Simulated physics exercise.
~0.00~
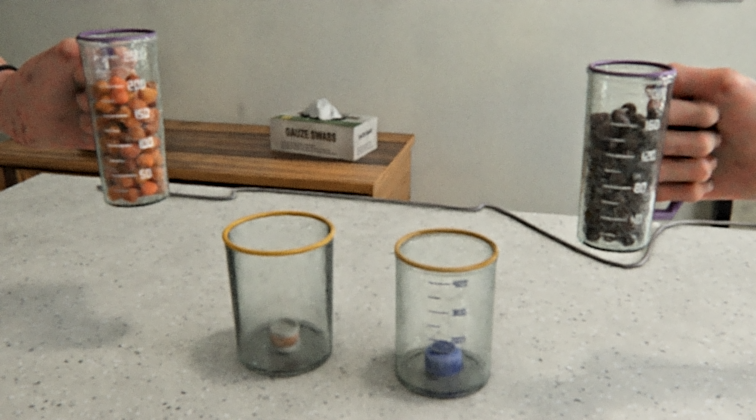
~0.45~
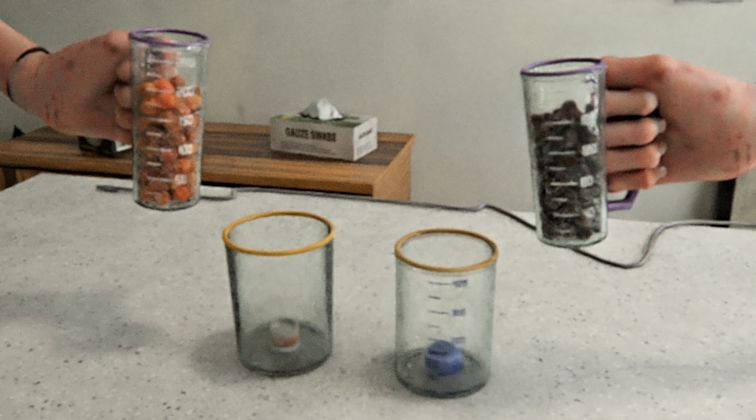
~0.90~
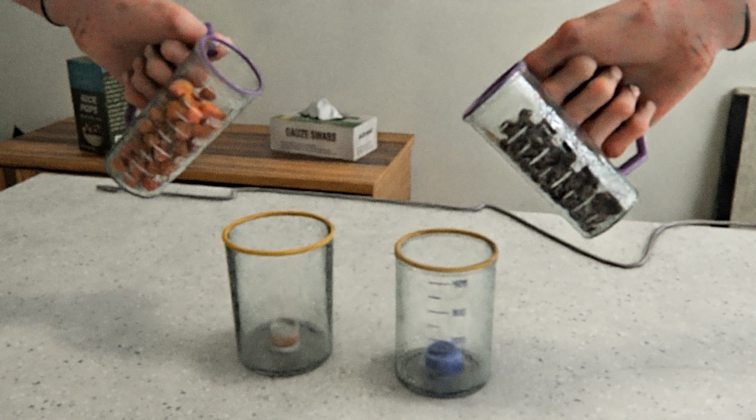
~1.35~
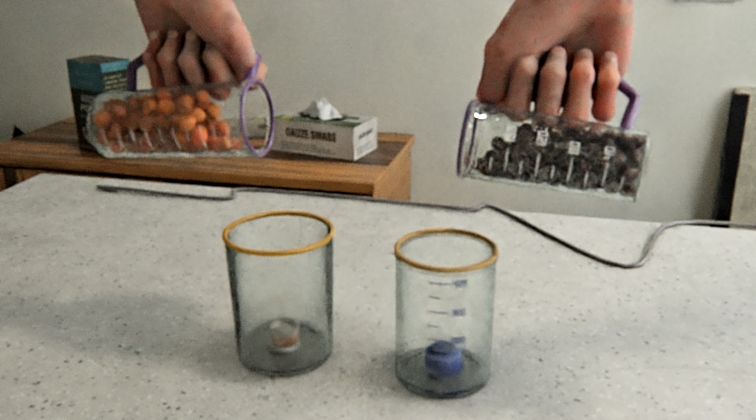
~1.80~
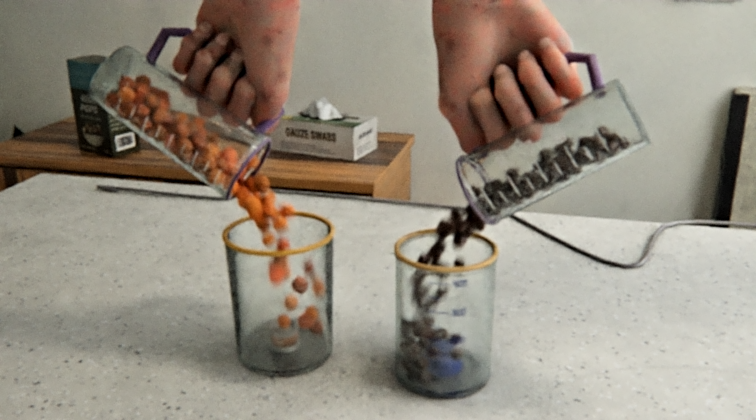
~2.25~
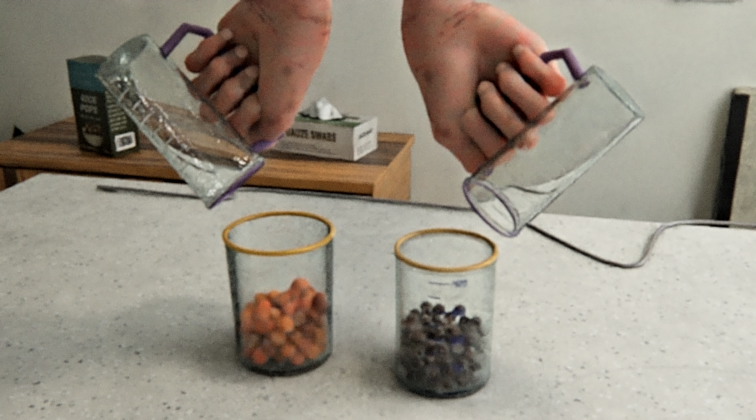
Two hands tip cups of orange and dark pieces into two glasses, burying the small objects.
